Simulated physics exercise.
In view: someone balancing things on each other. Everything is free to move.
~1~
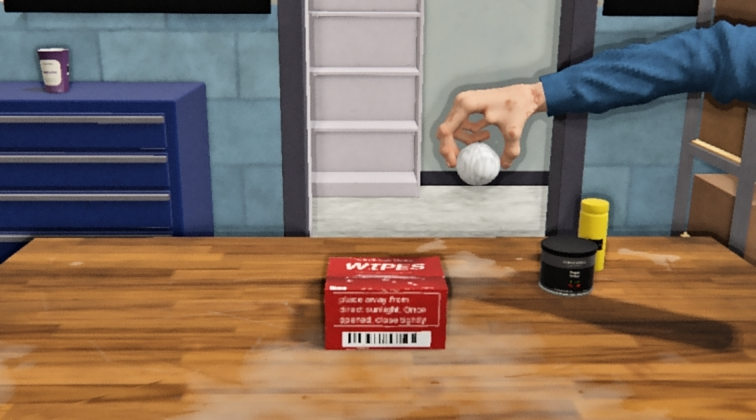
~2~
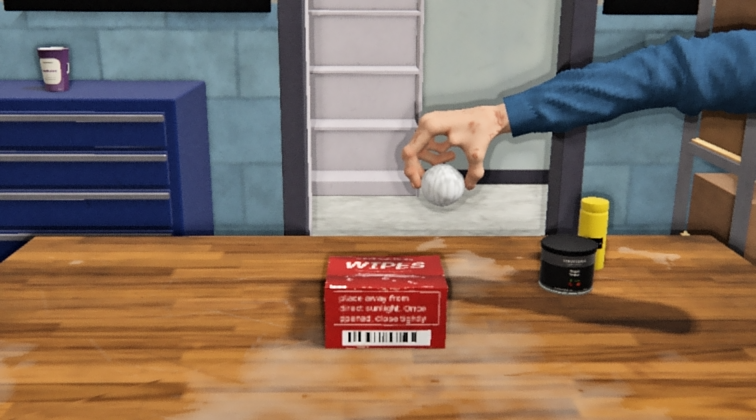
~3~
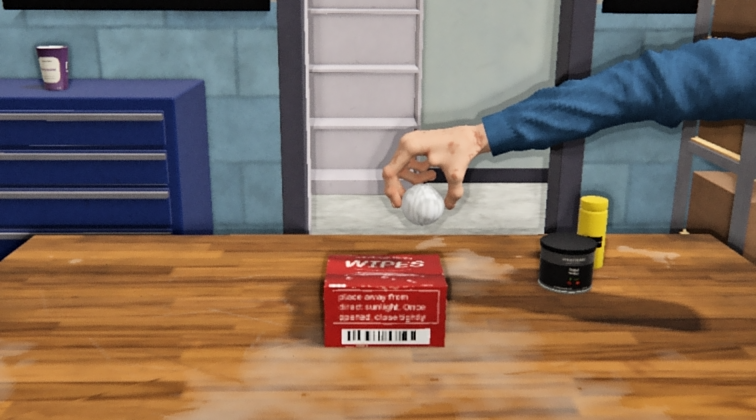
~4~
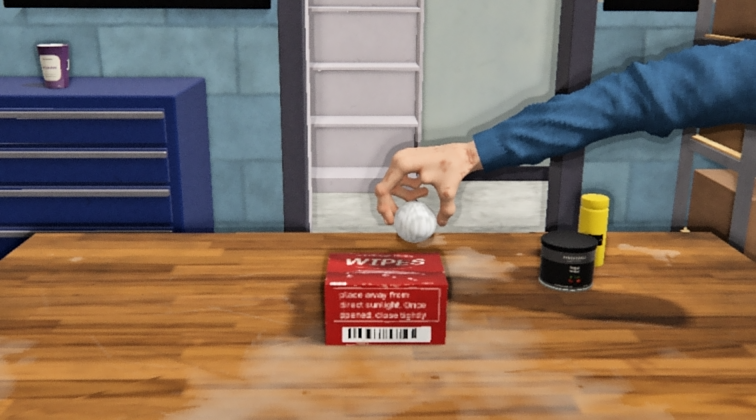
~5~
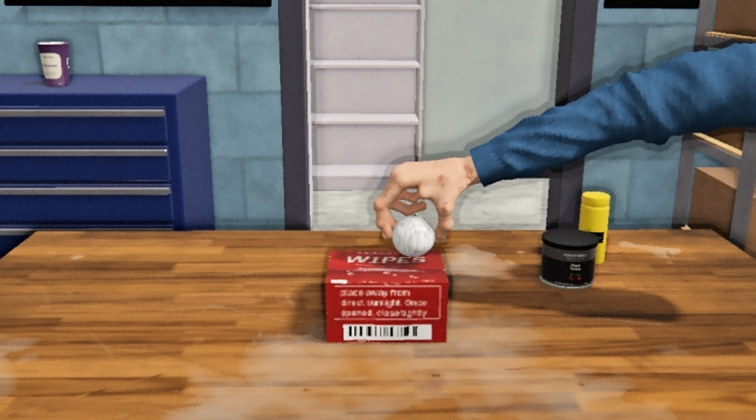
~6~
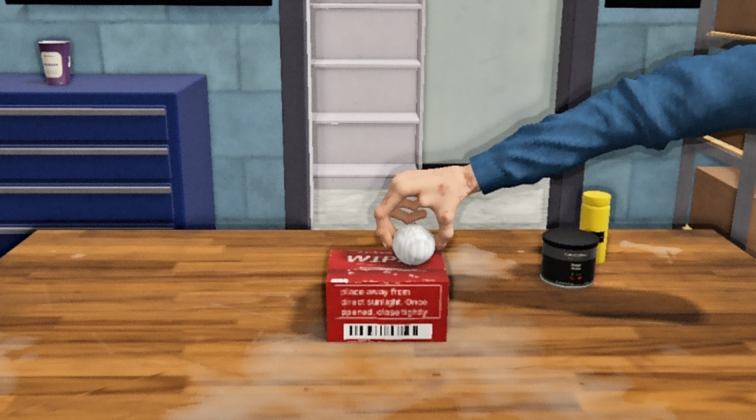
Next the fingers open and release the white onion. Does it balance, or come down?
As it turns out, it holds.
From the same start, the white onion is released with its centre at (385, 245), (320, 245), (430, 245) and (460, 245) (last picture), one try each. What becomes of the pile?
First try: It keeps its balance; second try: It comes apart; third try: It holds; fourth try: It gives way.
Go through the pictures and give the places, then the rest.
In the first frame, still above its spot; white onion (478, 163); red box (385, 302).
In the second frame, still above its spot; white onion (442, 185); yellow shaker (592, 234).
In the third frame, still above its spot; white onion (423, 204); black tub (567, 263).
In the fourth frame, still above its spot; white onion (415, 221); red box (385, 297).
In the fifth frame, still above its spot; white onion (413, 236); yellow shaker (593, 228).
In the sixth frame, set down, still held; white onion (414, 243); black tub (569, 258).
Then, 0.60 s later than the last frame, all is still.
Then, 1.30 s later than the last frame, white onion resting near (414, 244).
When it is over, all 4 as before. End places, in pixels of the last picture, white onion near (414, 244). The pile keeps its balance.
